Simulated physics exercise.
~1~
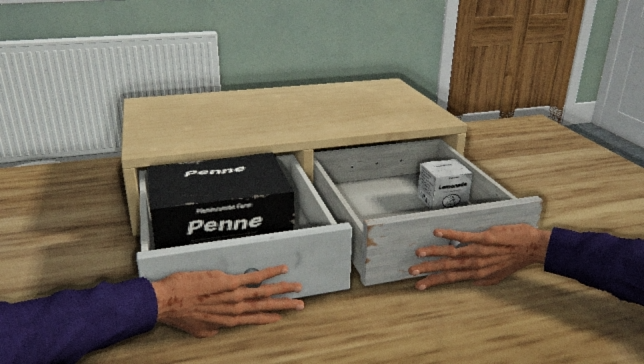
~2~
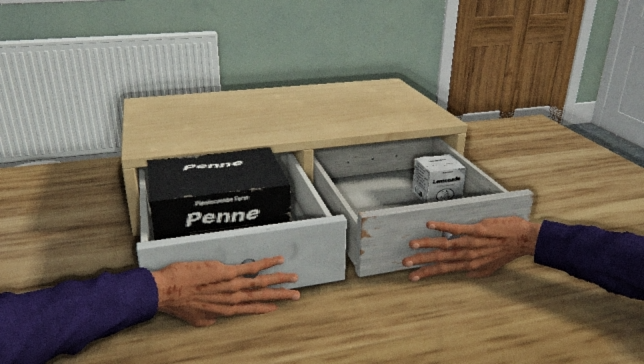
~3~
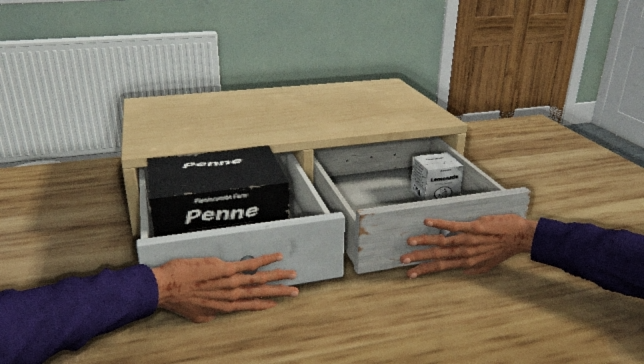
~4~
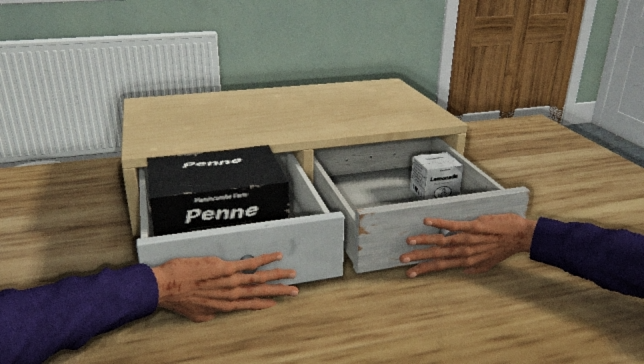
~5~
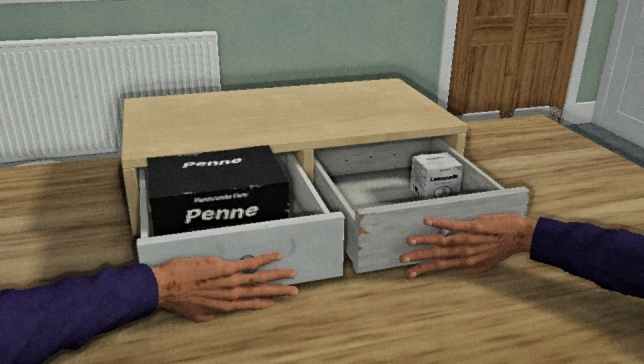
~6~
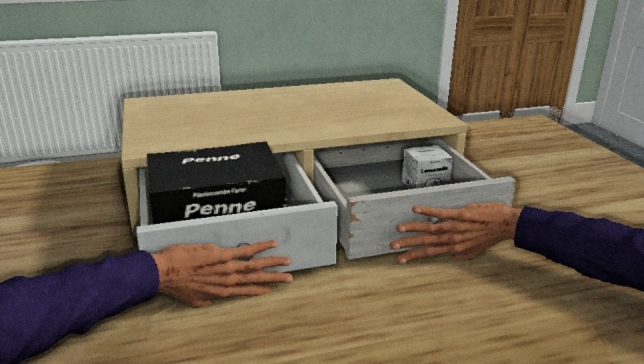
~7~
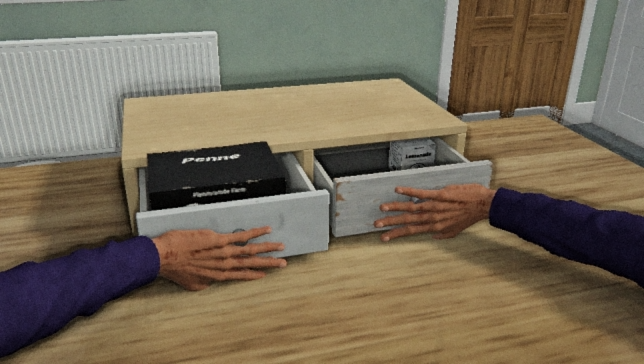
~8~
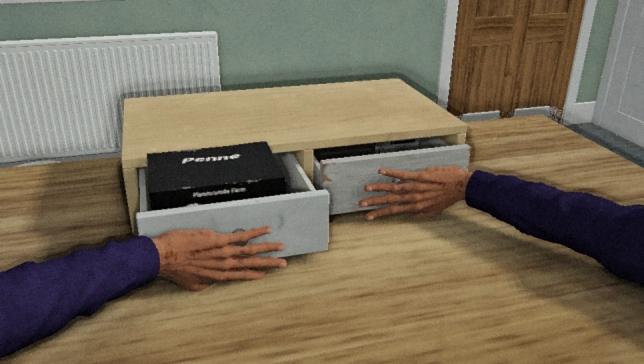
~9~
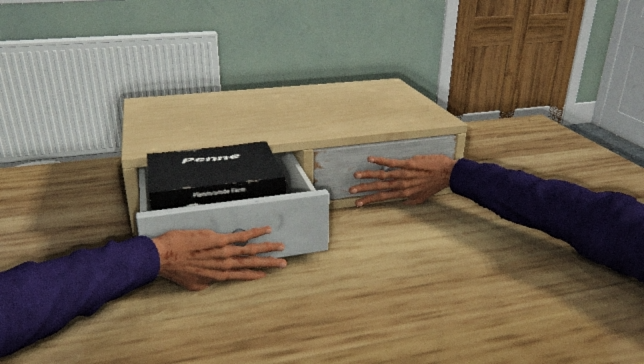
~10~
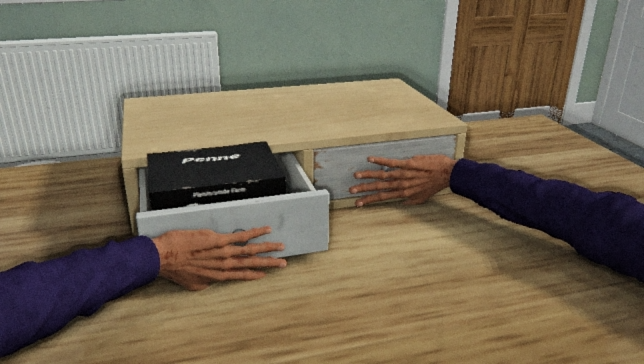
On a wooden table, two hands push at the open drawers of a small chest, the left holding a black box and the right a small white carton; both edge inward, then the left stops partly open while the right slides fully shut.
